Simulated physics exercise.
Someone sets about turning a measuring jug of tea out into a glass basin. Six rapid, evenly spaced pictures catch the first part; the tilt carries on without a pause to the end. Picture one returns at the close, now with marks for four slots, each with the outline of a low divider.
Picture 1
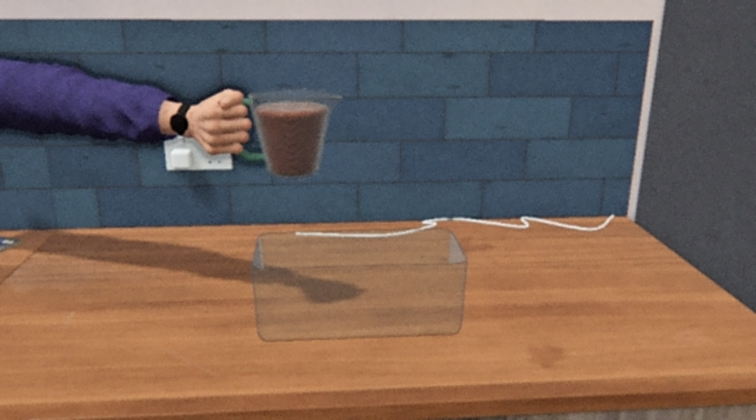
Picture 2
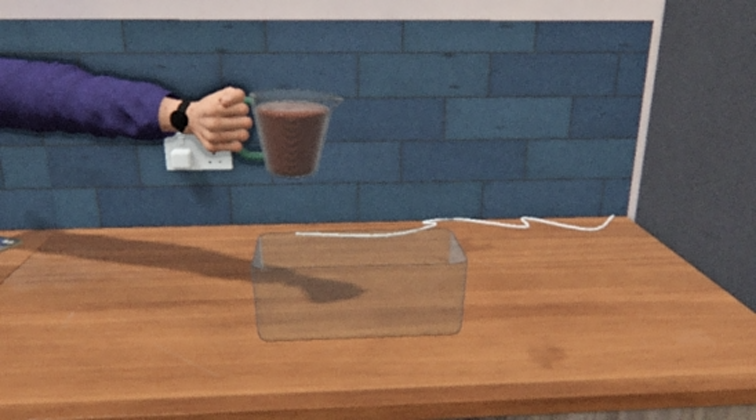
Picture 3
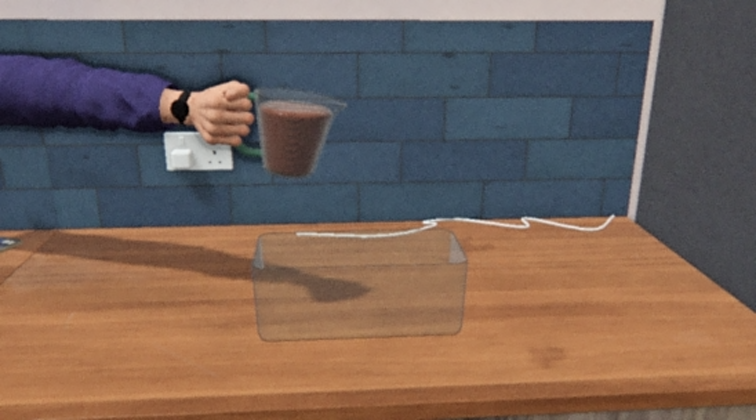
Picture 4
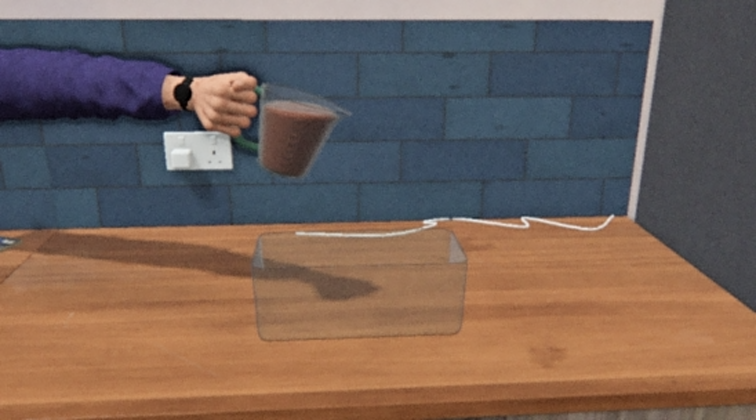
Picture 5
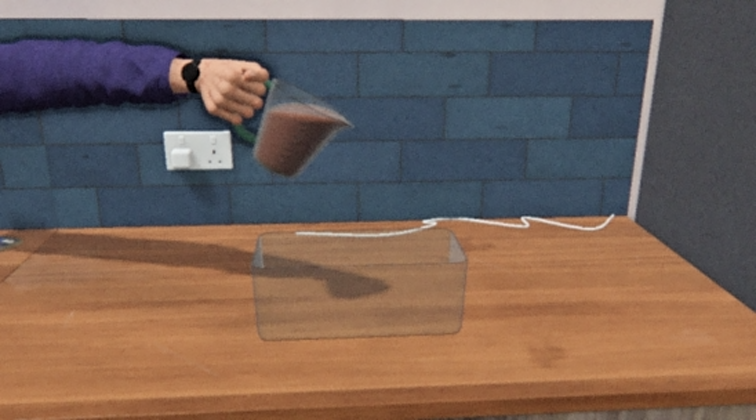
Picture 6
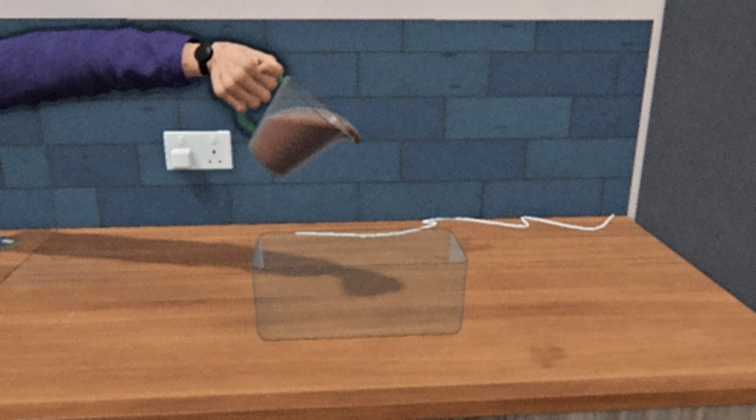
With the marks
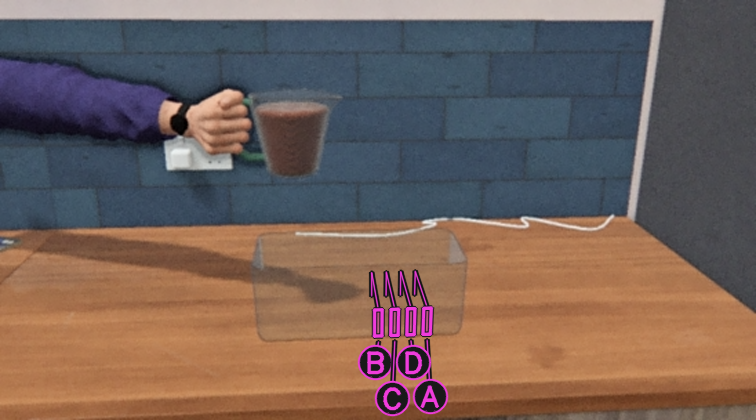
An arm in a purple sleeve with a dark watch reaches in from the left, holding a clear jug of brown tea above a wooden counter, seen from the front by a still camera. A clear glass basin sits below, with a white cord behind it and blue tiles beyond. The hand rises slightly and tilts the jug rightward, until tea reaches over its lip.
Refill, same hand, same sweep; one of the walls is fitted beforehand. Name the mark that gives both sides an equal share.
I would pick position C.
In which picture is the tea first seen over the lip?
In picture 6.
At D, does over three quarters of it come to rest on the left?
Yes, it does.
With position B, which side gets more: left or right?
The right one.
In magenta, A at (427, 339); B at (378, 341); C at (394, 341); D at (410, 340).
Choosing A, about 89 % ends left of the wall and 6 % right of it; 5 % is lost outside.
Choosing B, about 9 % ends left of the wall and 88 % right of it; 3 % is lost outside.
Choosing C, about 49 % ends left of the wall and 47 % right of it; 3 % is lost outside.
Choosing D, about 87 % ends left of the wall and 10 % right of it; 3 % is lost outside.
